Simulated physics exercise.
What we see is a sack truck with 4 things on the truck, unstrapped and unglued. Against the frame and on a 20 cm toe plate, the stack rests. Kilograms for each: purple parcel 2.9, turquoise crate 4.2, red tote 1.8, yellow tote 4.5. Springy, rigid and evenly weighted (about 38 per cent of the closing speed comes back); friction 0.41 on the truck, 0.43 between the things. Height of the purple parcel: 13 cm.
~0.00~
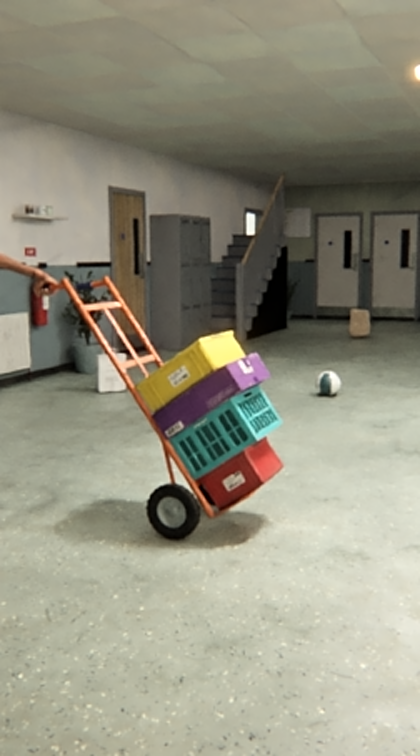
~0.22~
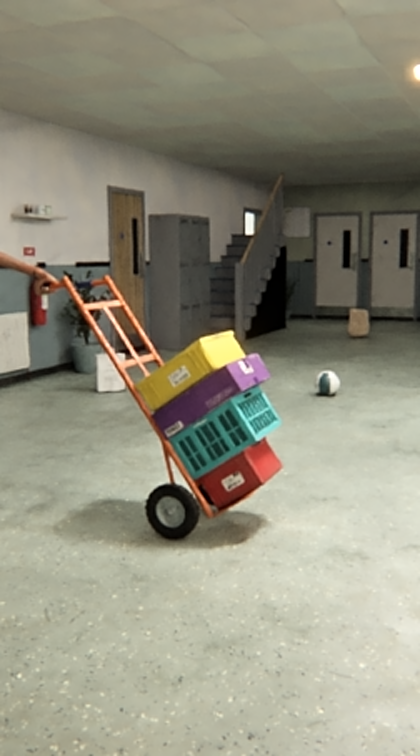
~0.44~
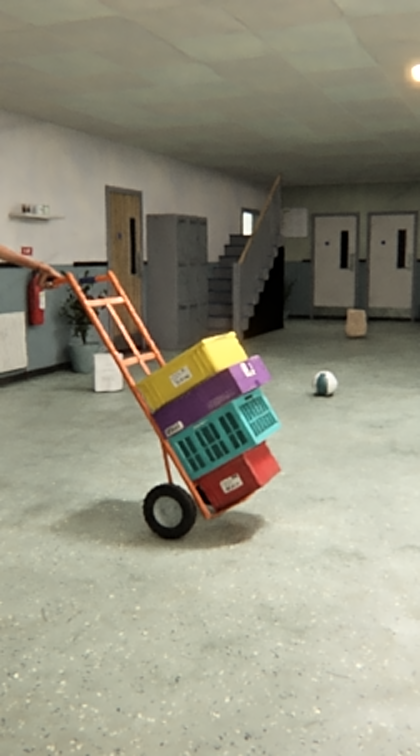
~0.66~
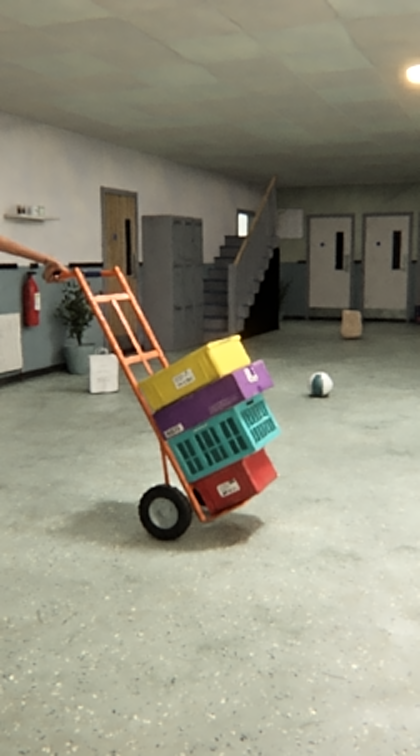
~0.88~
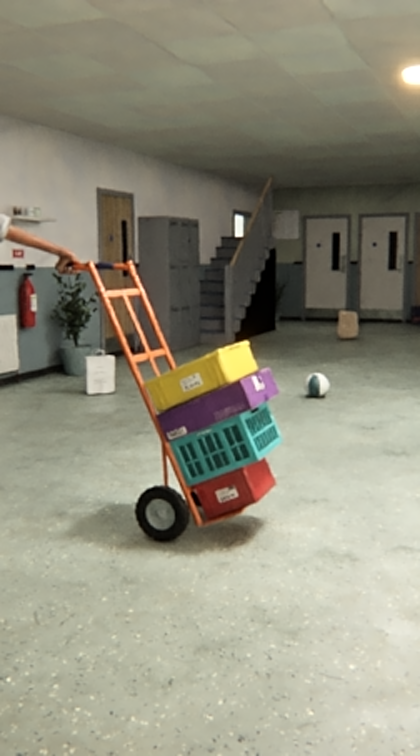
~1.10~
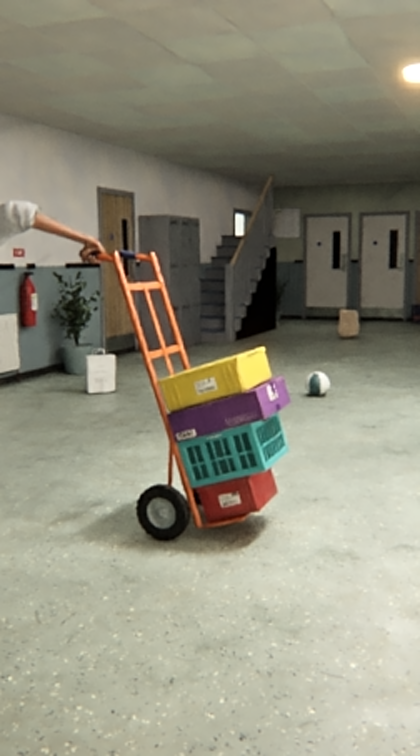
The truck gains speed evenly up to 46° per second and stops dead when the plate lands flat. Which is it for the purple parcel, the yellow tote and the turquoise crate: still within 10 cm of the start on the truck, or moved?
Going one by one, the purple parcel shifts away, then the yellow tote shifts away, then the turquoise crate shifts away.
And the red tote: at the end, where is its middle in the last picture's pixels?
Resting point, approx. (285, 505) px.
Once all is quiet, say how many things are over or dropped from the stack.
That comes to 4.
After 1.90 s, truck upright; yellow tote 14° off its base near (282, 403); purple parcel 14° off its base near (279, 434); turquoise crate 14° off its base near (263, 468).
After 2.30 s, truck upright; purple parcel and yellow tote now dropped from the stack; turquoise crate 46° off its base near (298, 479); red tote 46° off its base.
After 2.50 s, truck upright; turquoise crate now dropped from the stack; red tote on its side.
After 2.80 s, truck upright; red tote on its side.
In the end (3.8 s), dropped from the stack, purple parcel, turquoise crate and yellow tote; toppled on the truck, red tote.
